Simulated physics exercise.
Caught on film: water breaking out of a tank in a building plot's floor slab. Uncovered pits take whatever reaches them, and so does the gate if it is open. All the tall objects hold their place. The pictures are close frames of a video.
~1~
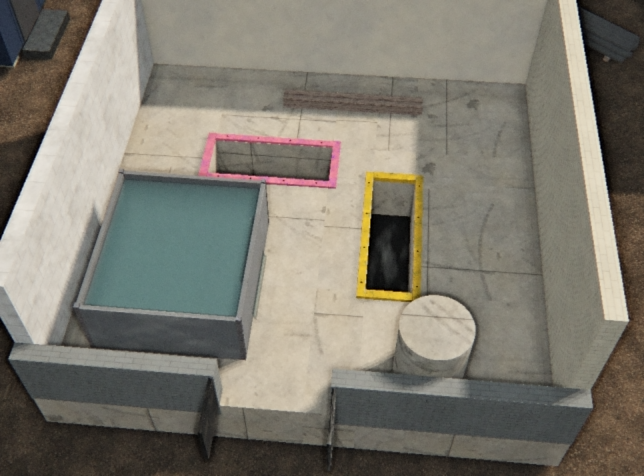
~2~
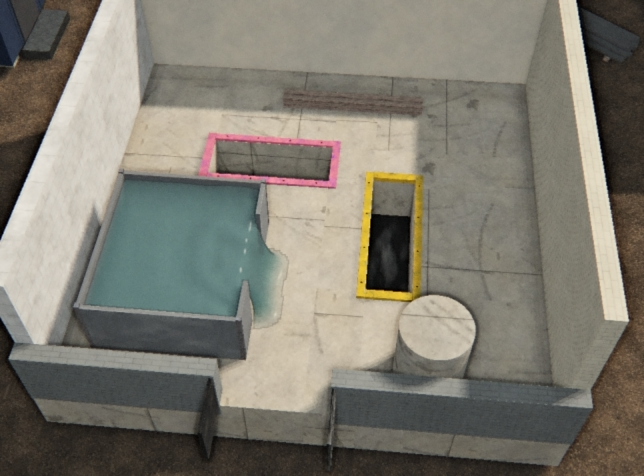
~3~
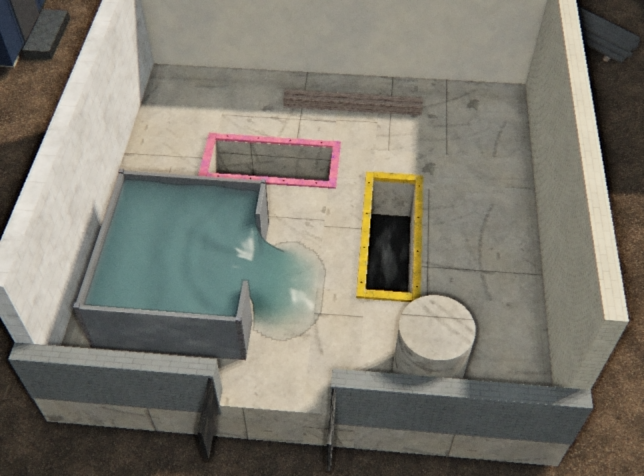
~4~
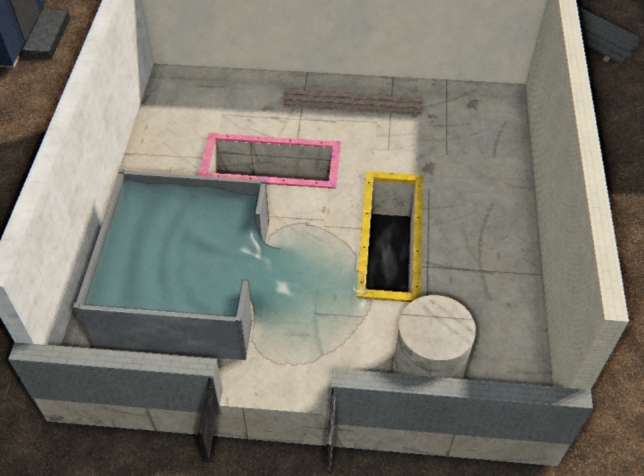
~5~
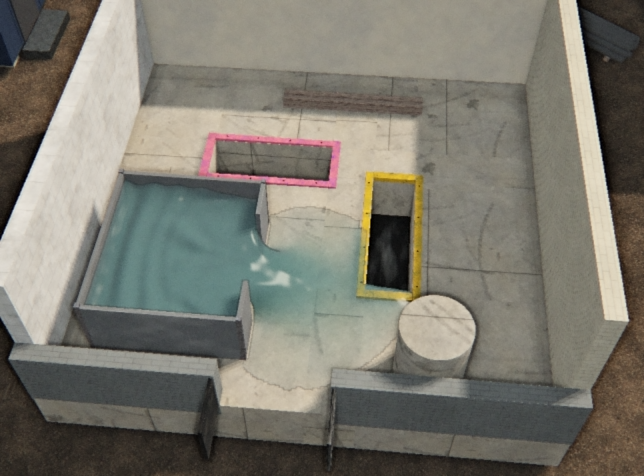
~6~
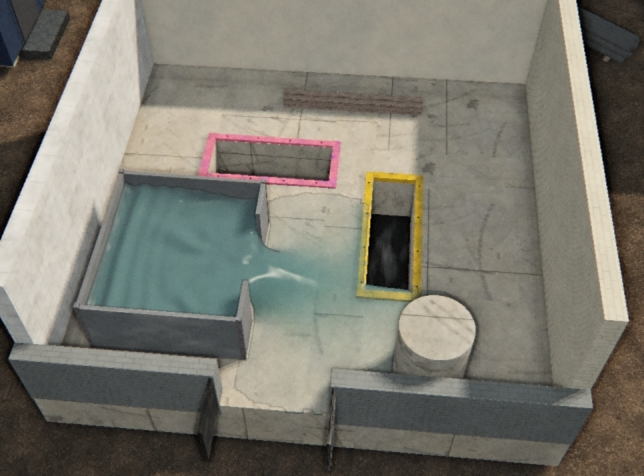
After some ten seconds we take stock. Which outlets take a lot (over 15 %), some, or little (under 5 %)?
The gate takes from 5 to 15 %; the yellow pit takes above 15 %; the pink pit takes not even 5 %.
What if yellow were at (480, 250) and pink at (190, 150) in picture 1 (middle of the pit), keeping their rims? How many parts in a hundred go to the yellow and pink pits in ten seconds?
Per cent: Yellow 40, pink 0.
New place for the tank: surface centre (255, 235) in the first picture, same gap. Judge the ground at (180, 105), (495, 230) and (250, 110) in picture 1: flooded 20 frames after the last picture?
One after the other: Free of water, covered, not flooded.
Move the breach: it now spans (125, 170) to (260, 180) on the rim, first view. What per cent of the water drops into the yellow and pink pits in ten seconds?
Roughly, in per cent: Yellow 2, pink 45.
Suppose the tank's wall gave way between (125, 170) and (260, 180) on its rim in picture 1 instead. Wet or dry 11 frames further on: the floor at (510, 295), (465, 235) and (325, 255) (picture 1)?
In turn: No water, clear, not flooded.
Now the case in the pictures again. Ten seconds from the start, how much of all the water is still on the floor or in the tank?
Near 58 in a hundred.
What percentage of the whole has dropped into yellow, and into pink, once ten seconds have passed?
Near 34 and 0 in a hundred.
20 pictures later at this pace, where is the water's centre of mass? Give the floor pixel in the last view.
I would point to (285, 293).
A moment on, water covers 25 % of the floor; the gate 0 %, the yellow pit 9 %, the pink pit 0 %.
Next, water covers 30 % of the floor; the gate 1 %, the yellow pit 16 %, the pink pit 0 %.
Then, water covers 50 % of the floor; the gate 3 %, the yellow pit 23 %, the pink pit 0 %.
Later, water covers 70 % of the floor; the gate 5 %, the yellow pit 30 %, the pink pit 0 %.
In the end, water covers 95 % of the floor; the gate 7 %, the yellow pit 33 %, the pink pit 1 %.
